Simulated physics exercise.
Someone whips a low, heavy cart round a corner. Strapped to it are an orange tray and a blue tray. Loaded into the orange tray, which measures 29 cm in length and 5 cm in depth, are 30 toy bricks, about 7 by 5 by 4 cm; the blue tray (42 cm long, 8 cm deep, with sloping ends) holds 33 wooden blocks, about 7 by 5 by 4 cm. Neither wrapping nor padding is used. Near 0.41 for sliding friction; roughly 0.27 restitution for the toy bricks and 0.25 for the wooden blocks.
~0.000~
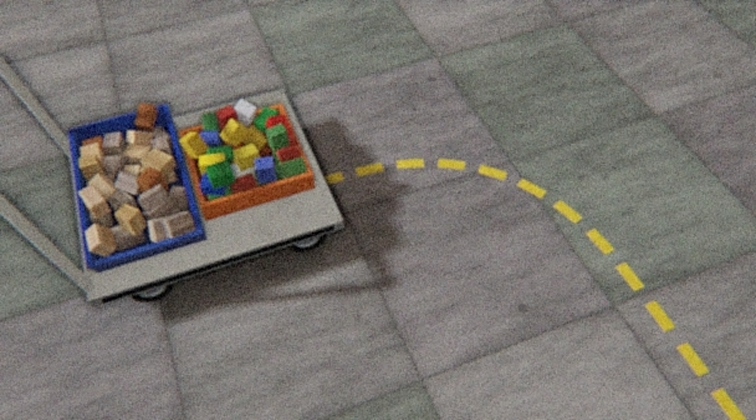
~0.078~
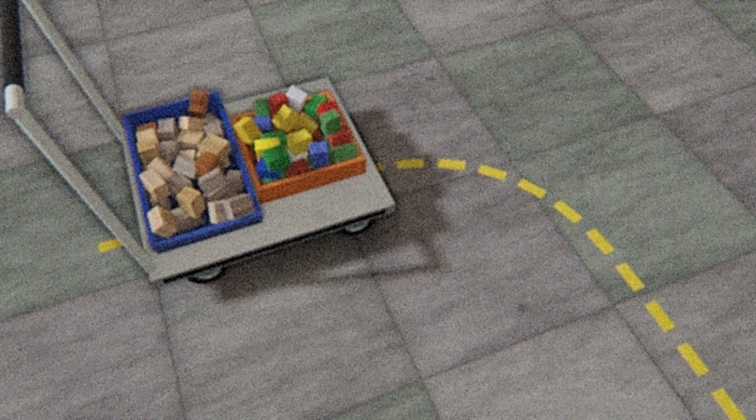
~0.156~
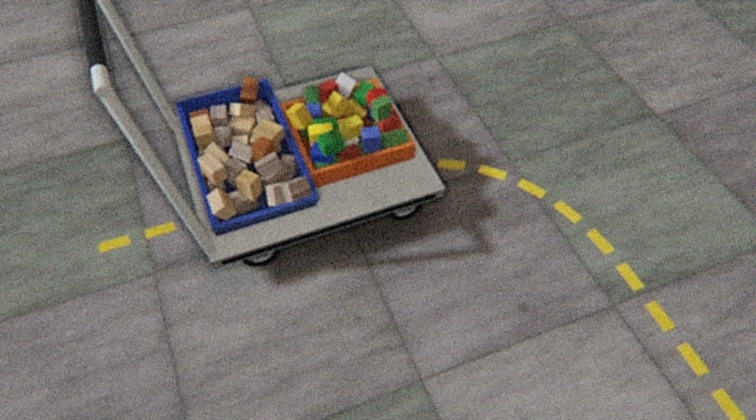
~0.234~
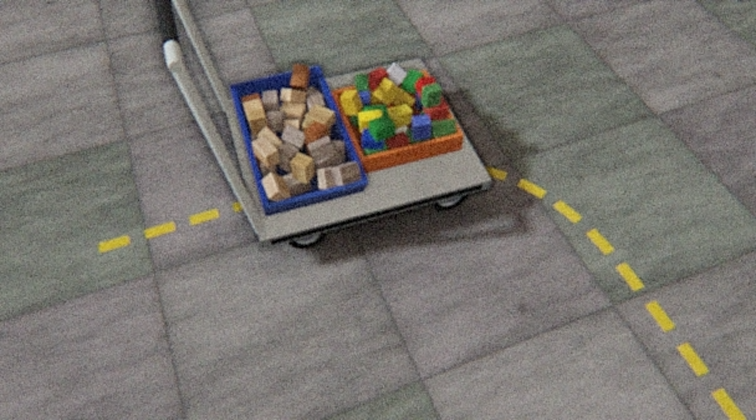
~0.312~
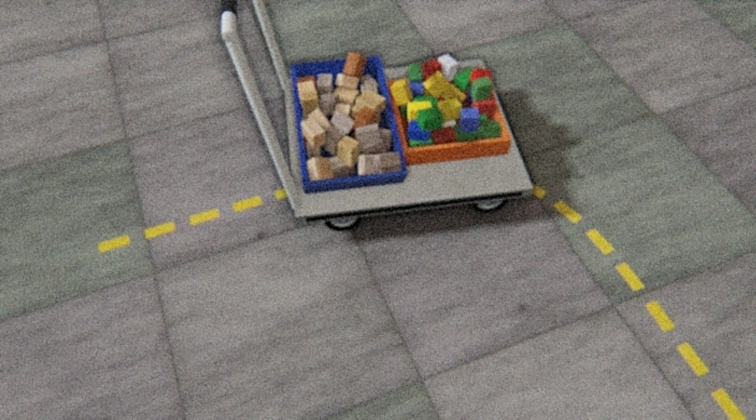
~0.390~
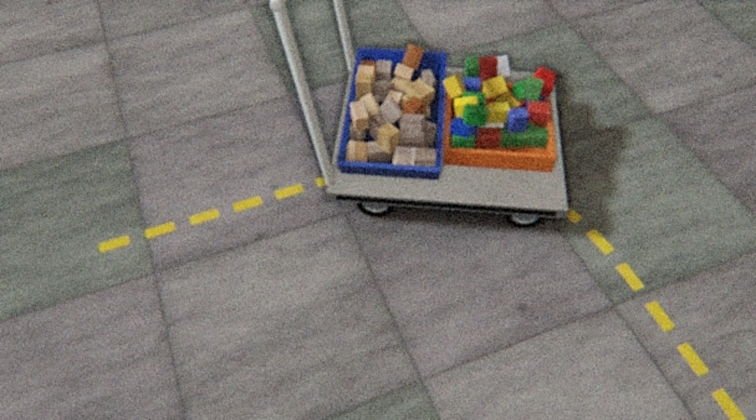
The footage shows a low flat cart, carrying a blue tray of wooden blocks and an orange tray of colourful toy bricks, rolling rightward over grey-green tiles along a dashed yellow line, then turning clockwise as the line curves.
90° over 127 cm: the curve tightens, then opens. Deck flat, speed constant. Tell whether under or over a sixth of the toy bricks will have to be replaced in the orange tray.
I'd say the escapes overshoot a sixth.
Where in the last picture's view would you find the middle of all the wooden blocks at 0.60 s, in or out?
Near (535, 120) in pixels.
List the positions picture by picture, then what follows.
In the first frame (we follow the rim corner now nearest the camera, unless another is named), orange tray (by its farthest rim corner) at (281, 107); blue tray at (88, 263); turned 0°, 0 cm rolled; nothing out yet.
In the second frame, orange tray at (329, 94); blue tray at (153, 243); turned 0°, 16 cm rolled.
In the third frame, orange tray at (376, 81); blue tray at (214, 225); turned 0°, 32 cm rolled.
In the fourth frame, orange tray at (425, 73); blue tray at (266, 204); turned 3°, 48 cm rolled.
In the fifth frame, orange tray at (484, 74); blue tray at (305, 182); turned 13°, 64 cm rolled.
In the sixth frame, orange tray at (547, 88); blue tray at (340, 160); turned 27°, 80 cm rolled; 3 out, the lowest brick at (500, 67).
After 0.47 s, 4 of 30 out of the orange tray and 0 of 33 out of the blue tray.
After 0.60 s, 7 of 30 out of the orange tray and 0 of 33 out of the blue tray.
After 0.78 s, 8 of 30 out of the orange tray and 1 of 33 out of the blue tray.
Final count (at 1.24 s), 8 of 30 out of the orange tray and 1 of 33 out of the blue tray. Asked share, 8 of 30, 27 per cent.
